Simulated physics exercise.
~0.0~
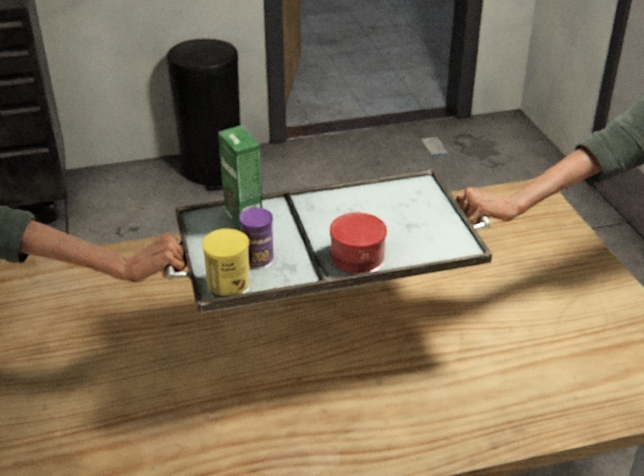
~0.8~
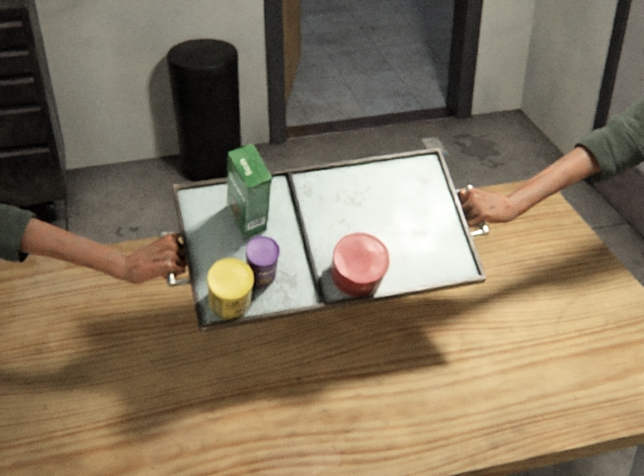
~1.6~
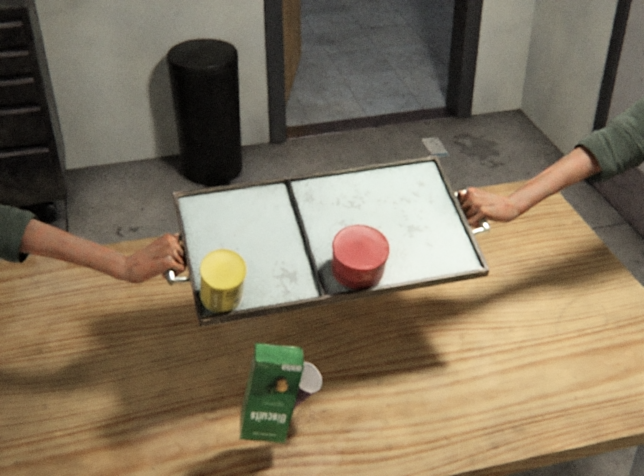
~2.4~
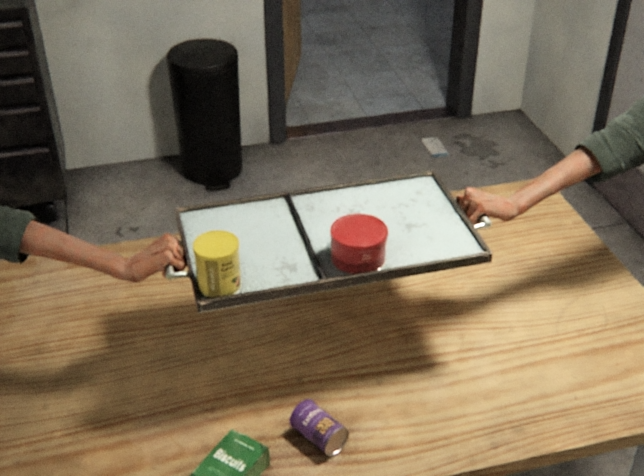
At first, two hands hold a serving tray level above a wooden table, with a green carton, a purple tin and a yellow tin left of its cross bar and a red tub on the right. The hands tip the near edge down, and the carton and purple tin begin to lean. Both then drop off the near side, turning upside down as they fall, while the yellow tin and red tub stay aboard. The hands level the tray again. Finally, the carton and purple tin lie on their sides on the table, and the other two stand on the tray.
